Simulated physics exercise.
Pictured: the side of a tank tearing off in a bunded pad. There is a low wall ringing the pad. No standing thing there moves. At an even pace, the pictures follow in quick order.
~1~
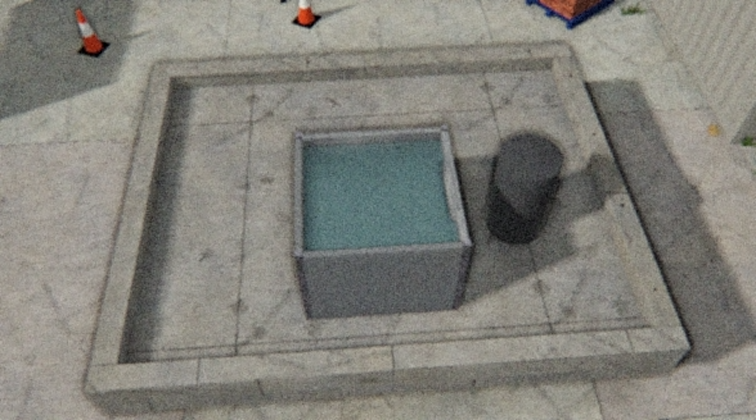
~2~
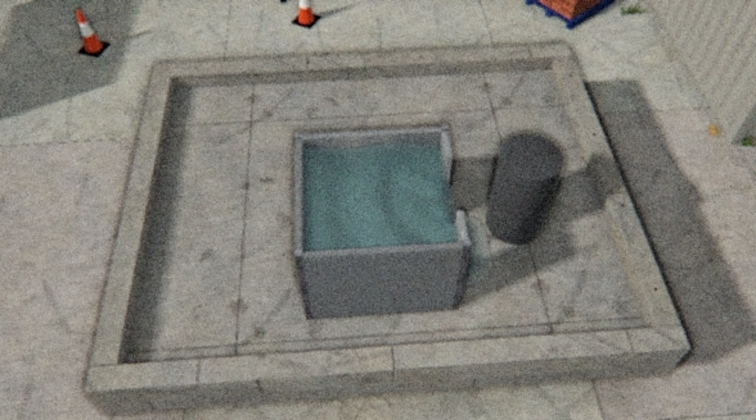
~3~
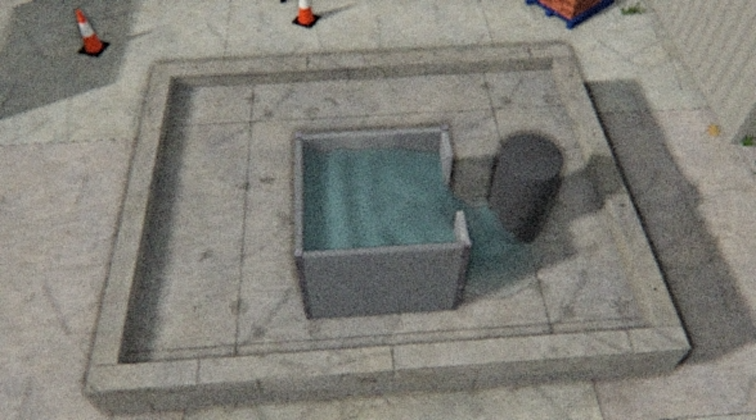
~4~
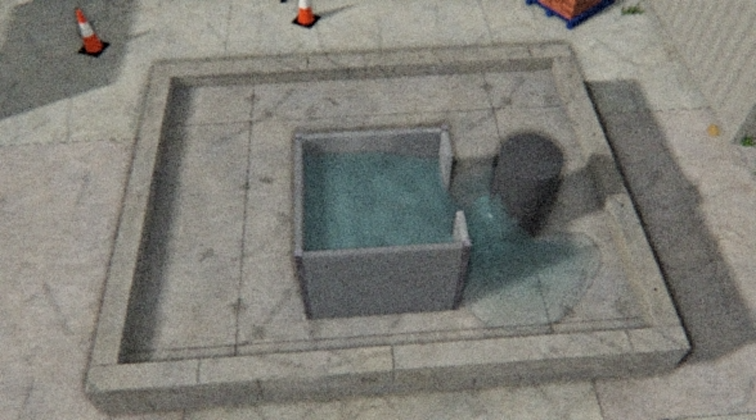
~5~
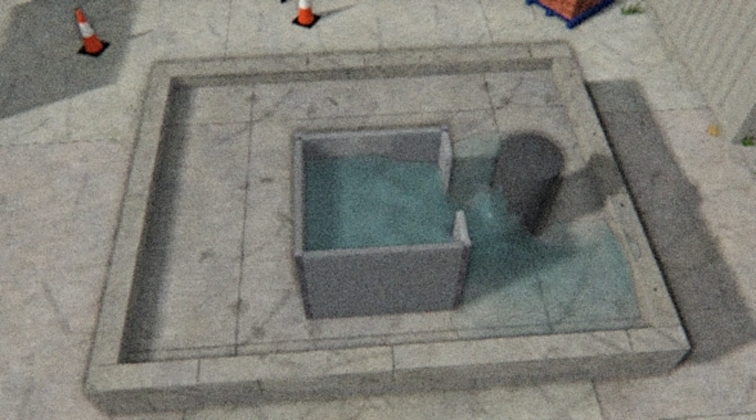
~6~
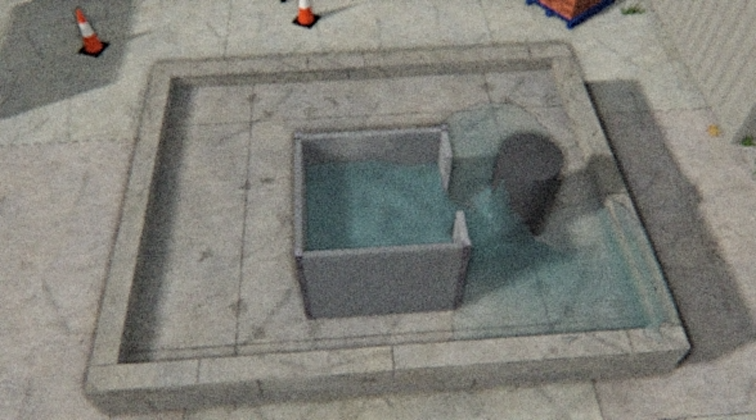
The clip opens on a square grey tank full of blue-green water beside a dark cylinder, inside a low-walled pad. A gap opens in the tank's right side and water pours out, flowing around the cylinder and spreading to the pad's right wall as the level inside the tank drops.
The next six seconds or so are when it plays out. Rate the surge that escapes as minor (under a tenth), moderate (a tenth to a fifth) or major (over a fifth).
It is a moderate surge.
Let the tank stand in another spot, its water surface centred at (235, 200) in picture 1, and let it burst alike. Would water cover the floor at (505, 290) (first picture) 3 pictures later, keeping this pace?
Outcome at that point: Inundated.
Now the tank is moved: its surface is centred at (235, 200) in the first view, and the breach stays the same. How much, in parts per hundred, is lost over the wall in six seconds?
Close to 14 parts in a hundred.
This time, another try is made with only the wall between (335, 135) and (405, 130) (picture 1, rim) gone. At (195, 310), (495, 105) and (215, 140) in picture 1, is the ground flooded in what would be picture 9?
Going through them in order gives still bare, waterlogged, waterlogged.
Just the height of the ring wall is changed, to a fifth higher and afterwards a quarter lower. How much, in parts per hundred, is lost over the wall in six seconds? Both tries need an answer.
The first case gives roughly 12 in a hundred and the second roughly 28 in a hundred.
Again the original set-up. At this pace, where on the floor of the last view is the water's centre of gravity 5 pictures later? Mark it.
I'd say near (457, 245).
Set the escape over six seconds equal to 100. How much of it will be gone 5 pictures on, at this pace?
Log: Around 25 %, estimated.
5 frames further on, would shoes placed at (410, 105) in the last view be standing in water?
That spot: Soaked.
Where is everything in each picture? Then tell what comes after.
The first frame shows the tank at (377, 192) is whole and still.
In the second frame, water pours out at (445, 226) and has run to (478, 228).
In the third frame, water pours out at (445, 230) and has run to (535, 253).
In the fourth frame, water pours out at (445, 231) and has run to (593, 254).
In the fifth frame, the front is at (636, 308), out from the gap at (445, 231).
In the sixth frame, the front is at (510, 109), out from the gap at (445, 232).
A moment on, water covers 35 % of the floor; the low wall has let 1 % over.
Next, water covers 40 % of the floor; the low wall has let 4 % over.
Then, water covers 50 % of the floor; the low wall has let 13 % over.
Later, water covers 65 % of the floor; the low wall has let 15 % over.
In the end, water covers 80 % of the floor; the low wall has let 15 % over.
